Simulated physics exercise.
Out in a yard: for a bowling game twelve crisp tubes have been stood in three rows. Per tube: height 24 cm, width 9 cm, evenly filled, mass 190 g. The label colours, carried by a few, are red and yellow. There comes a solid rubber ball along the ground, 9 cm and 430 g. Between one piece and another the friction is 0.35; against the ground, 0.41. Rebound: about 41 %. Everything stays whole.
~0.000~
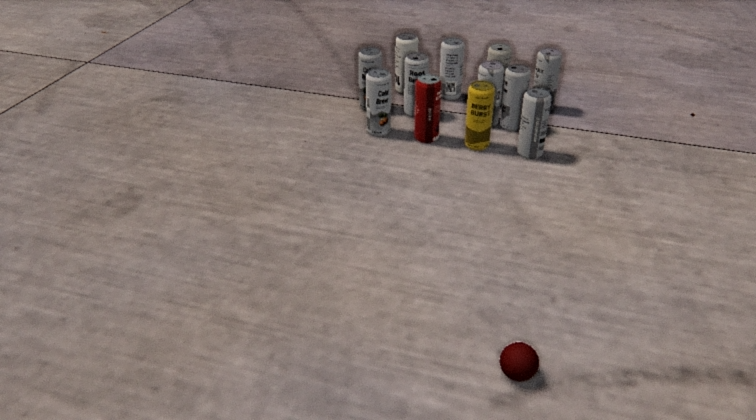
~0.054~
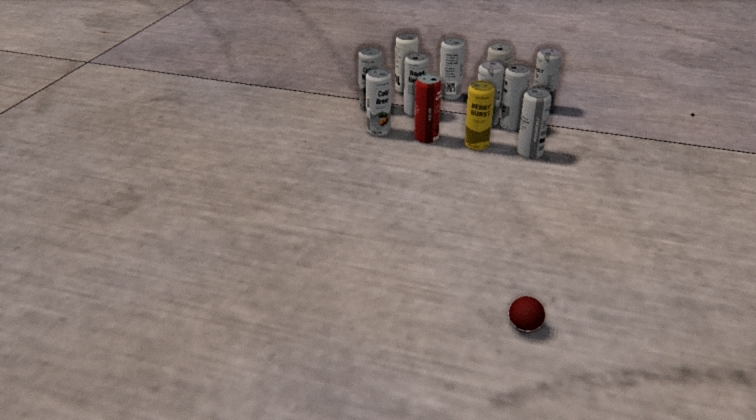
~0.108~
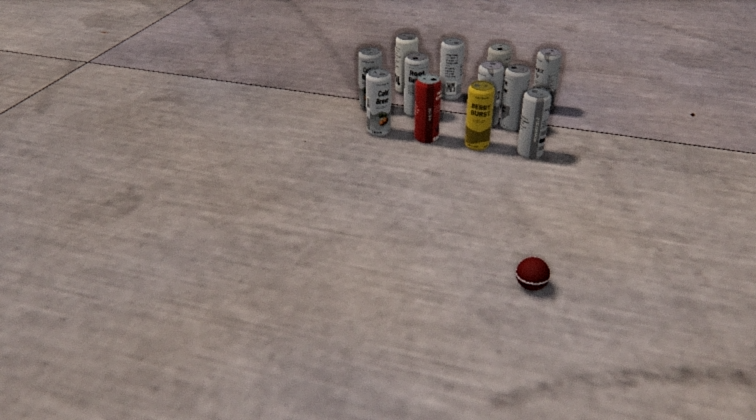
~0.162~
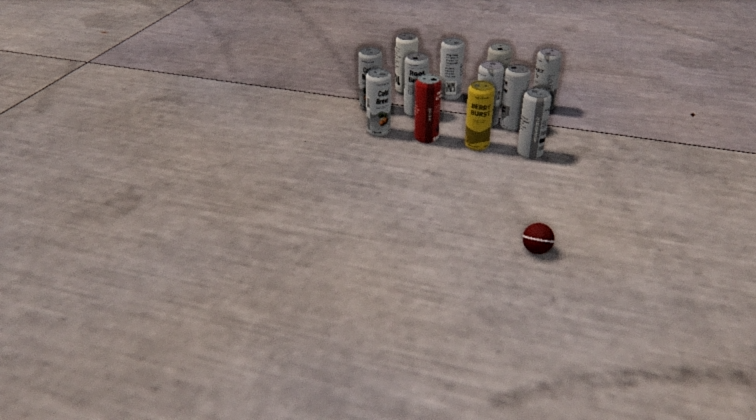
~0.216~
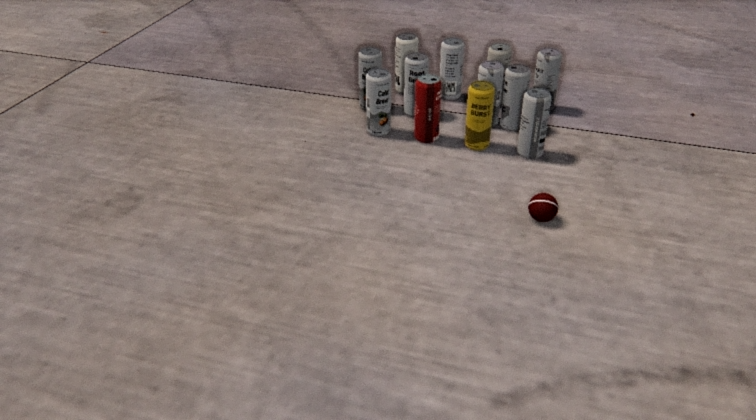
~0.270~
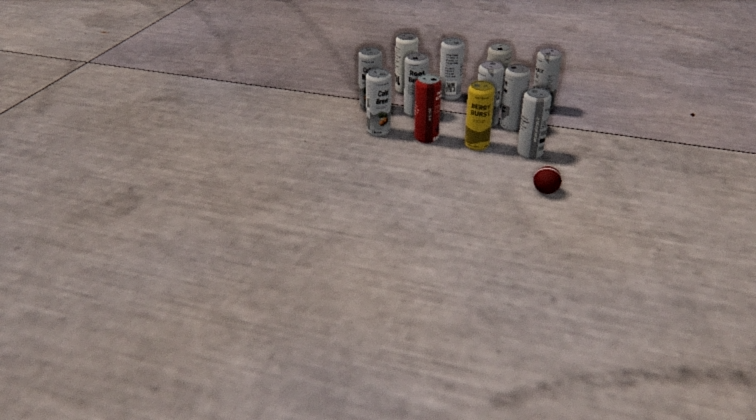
A dark red ball rolled across the gray ground toward a cluster of standing cans, mostly white with one red and one yellow, drawing close to the right-hand front one while none of them moved.
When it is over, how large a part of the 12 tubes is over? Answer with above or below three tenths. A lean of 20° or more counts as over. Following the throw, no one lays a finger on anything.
Below three tenths.
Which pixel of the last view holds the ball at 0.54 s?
About (586, 91).
Around 0.38 s, ball still moving; 1 of the 12 tubes over.
Around 1.10 s, ball still moving; 2 of the 12 tubes over.
Finally (2.1 s), ball rolling away; 2 of the 12 tubes over; red tube unmoved; yellow tube unmoved. That is 17 per cent. Seen by the last camera, middles, red tube near (428, 110), yellow tube near (479, 117).
